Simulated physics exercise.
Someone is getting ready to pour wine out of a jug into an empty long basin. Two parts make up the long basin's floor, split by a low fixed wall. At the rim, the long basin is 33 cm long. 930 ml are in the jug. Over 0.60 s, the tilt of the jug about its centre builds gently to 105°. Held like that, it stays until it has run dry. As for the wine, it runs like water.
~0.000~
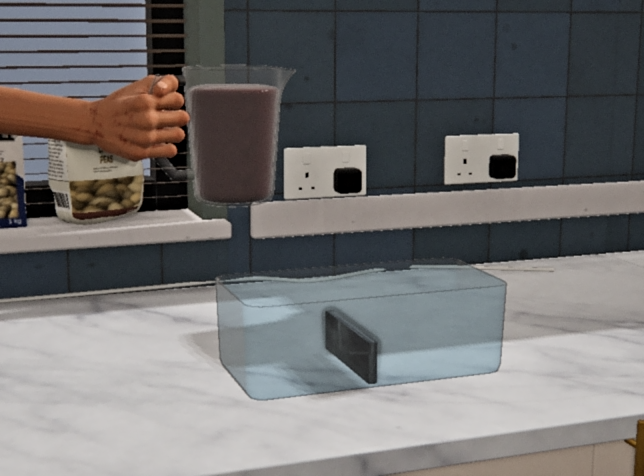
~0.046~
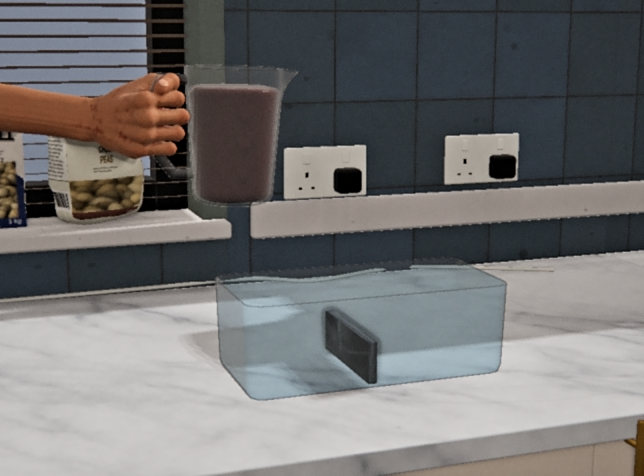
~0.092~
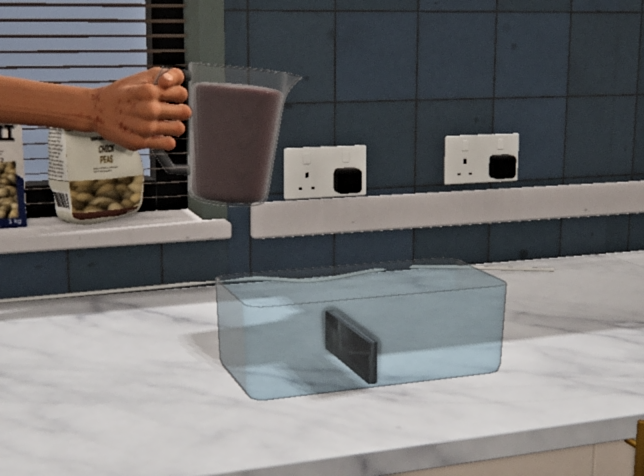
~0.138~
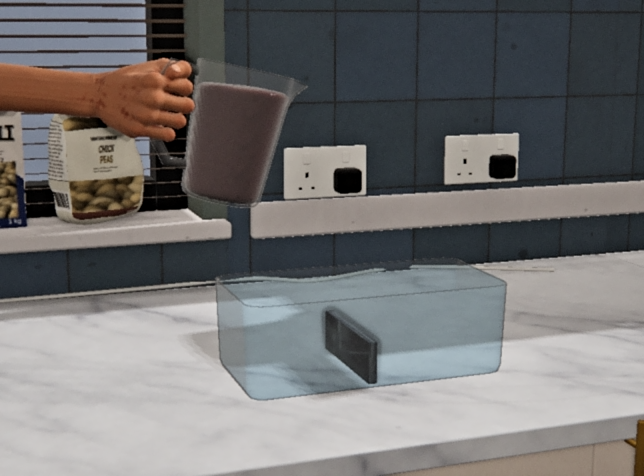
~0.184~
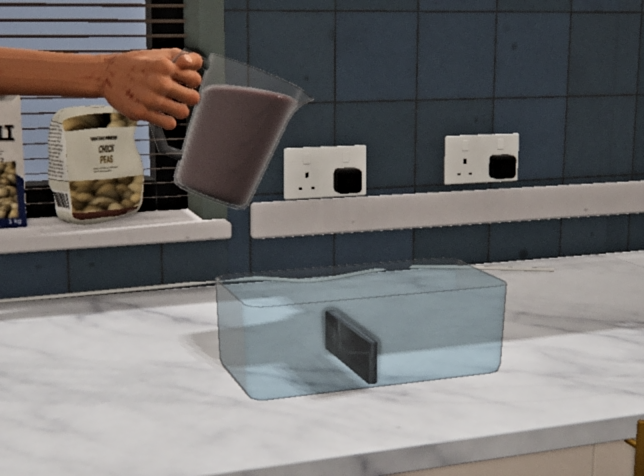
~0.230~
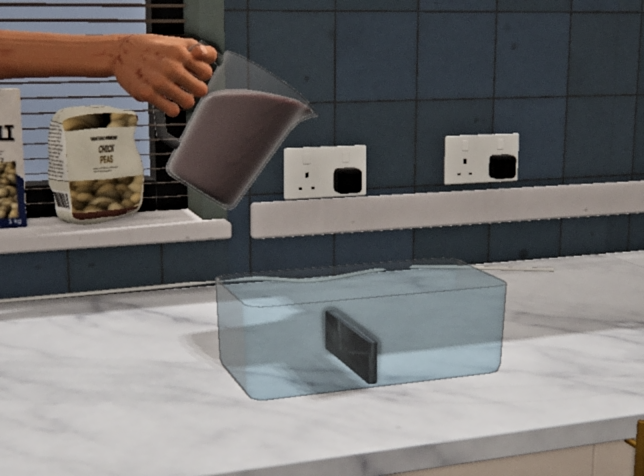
A hand holding a clear jug of dull purplish liquid gradually tilted it to the right above a see-through basin with a small dark wall inside, and the liquid shifted toward the jug's spout.
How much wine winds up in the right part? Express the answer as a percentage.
About 67 per cent.
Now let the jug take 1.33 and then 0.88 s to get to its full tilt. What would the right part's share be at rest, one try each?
Respectively 75 and 75 %.
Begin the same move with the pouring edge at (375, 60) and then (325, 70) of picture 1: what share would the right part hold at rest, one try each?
80 per cent first, 90 per cent second.
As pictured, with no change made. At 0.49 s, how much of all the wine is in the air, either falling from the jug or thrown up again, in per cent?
About 28 per cent.
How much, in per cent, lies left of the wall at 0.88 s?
About 22 percent.
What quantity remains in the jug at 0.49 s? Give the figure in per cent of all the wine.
Roughly 62 percent.
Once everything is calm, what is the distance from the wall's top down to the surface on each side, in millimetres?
About 40 mm on the left, about 28 mm on the right.
After 0.49 s the tilt is 97° and 61 per cent is still to pour, 0 is left of the wall and 10 right of it.
After 0.68 s the tilt is 105° and 20 per cent is still to pour, 15 is left of the wall and 40 right of it.
After 0.88 s the tilt is 105° and 3 per cent is still to pour, 22 is left of the wall and 65 right of it.
After 1.10 s the tilt is 105° and 0 per cent is still to pour, 28 is left of the wall and 67 right of it.
In the end 28 per cent lies left of the wall, 67 right of it and 4 outside.
